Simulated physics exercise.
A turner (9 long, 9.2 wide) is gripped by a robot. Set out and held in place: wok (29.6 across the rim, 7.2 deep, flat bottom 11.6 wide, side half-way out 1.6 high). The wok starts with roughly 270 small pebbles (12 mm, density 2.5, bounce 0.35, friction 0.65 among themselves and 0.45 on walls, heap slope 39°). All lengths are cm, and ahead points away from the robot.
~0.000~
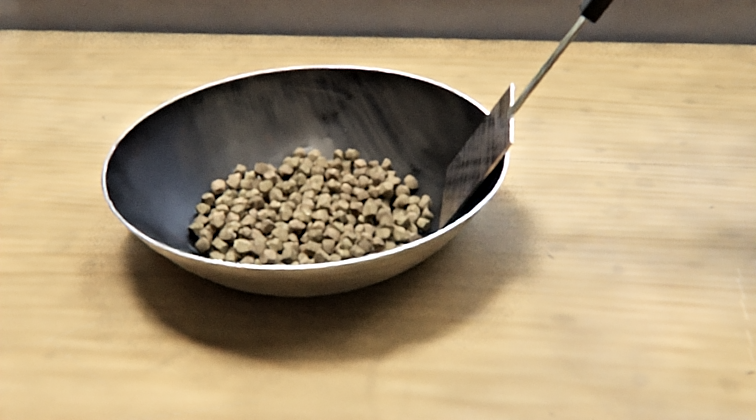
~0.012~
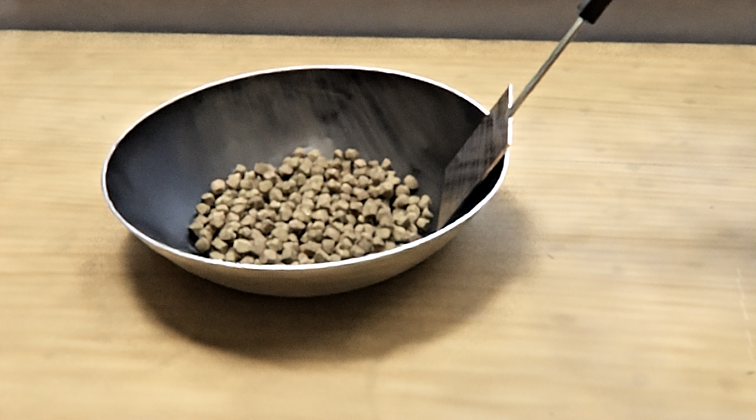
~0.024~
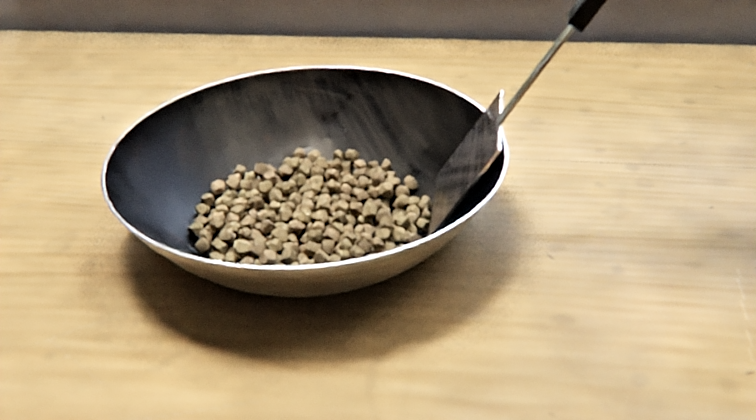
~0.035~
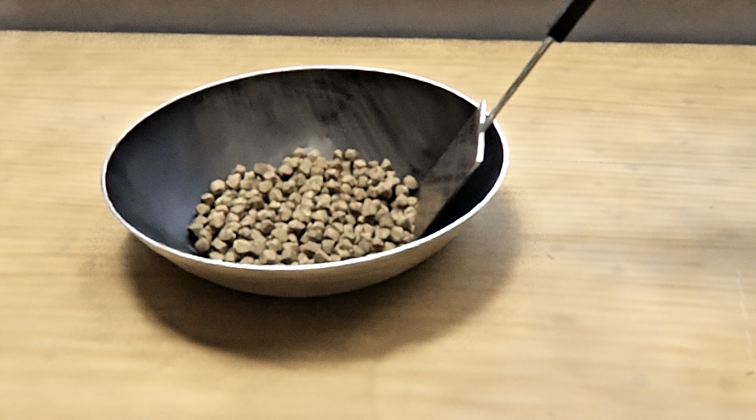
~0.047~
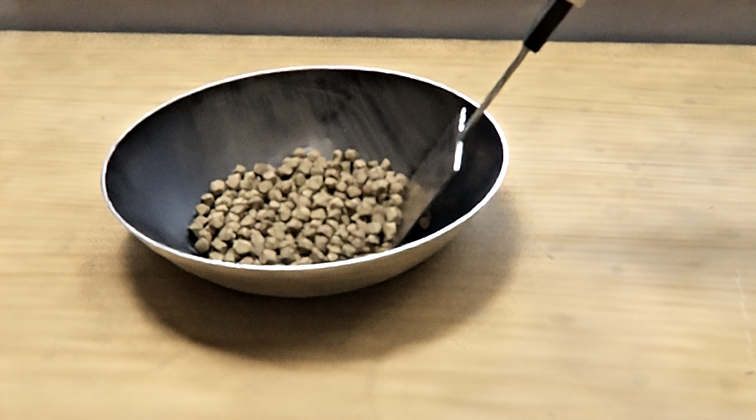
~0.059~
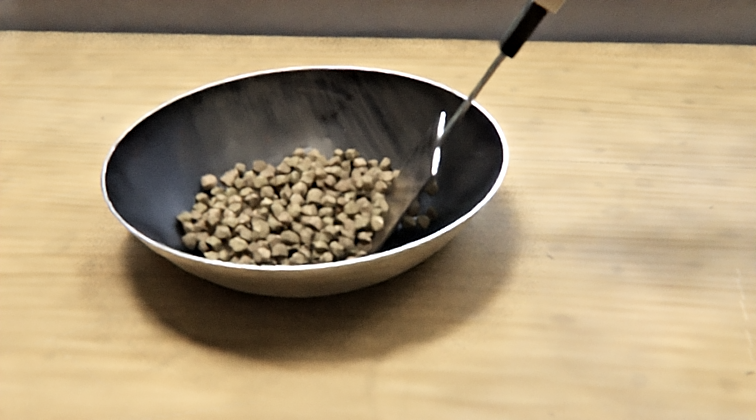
A spatula slanting into a dark wok of small brown pebbles on a wooden table slid left from the right side, slowly at first, and pushed the near edge of the heap slightly leftward.
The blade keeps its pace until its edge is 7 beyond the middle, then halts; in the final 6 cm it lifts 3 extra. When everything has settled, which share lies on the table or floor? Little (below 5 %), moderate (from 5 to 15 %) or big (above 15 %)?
On the table or floor the share is moderate, from 5 to 15 %.
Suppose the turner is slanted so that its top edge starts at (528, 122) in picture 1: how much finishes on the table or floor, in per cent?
About 10 per cent.
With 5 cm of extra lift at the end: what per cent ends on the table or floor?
Some 10 per cent.
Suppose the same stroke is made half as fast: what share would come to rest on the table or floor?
It would be near 0 per cent.
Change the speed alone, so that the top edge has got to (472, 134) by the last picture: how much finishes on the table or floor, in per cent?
Some 0 per cent.
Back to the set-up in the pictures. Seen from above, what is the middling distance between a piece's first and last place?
Some 7 cm.
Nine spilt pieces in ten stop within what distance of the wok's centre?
About 40 cm.
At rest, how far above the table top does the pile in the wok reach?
About 6.5 cm.
After 0.09 s, sloping 58°, highest piece 6 above the table; 266 in the wok.
After 0.12 s, sloping 58°, highest piece 9 above the table; 266 in the wok.
After 0.33 s, sloping 58°, highest piece 10 above the table; 240 in the wok, 14 on the table or floor, 12 on the blade or in flight.
After 1.38 s, sloping 58°, highest piece 6 above the table; 240 in the wok, 26 on the table or floor.
In the end, 240 in the wok, 26 on the table or floor. That is 10 % on the table or floor.
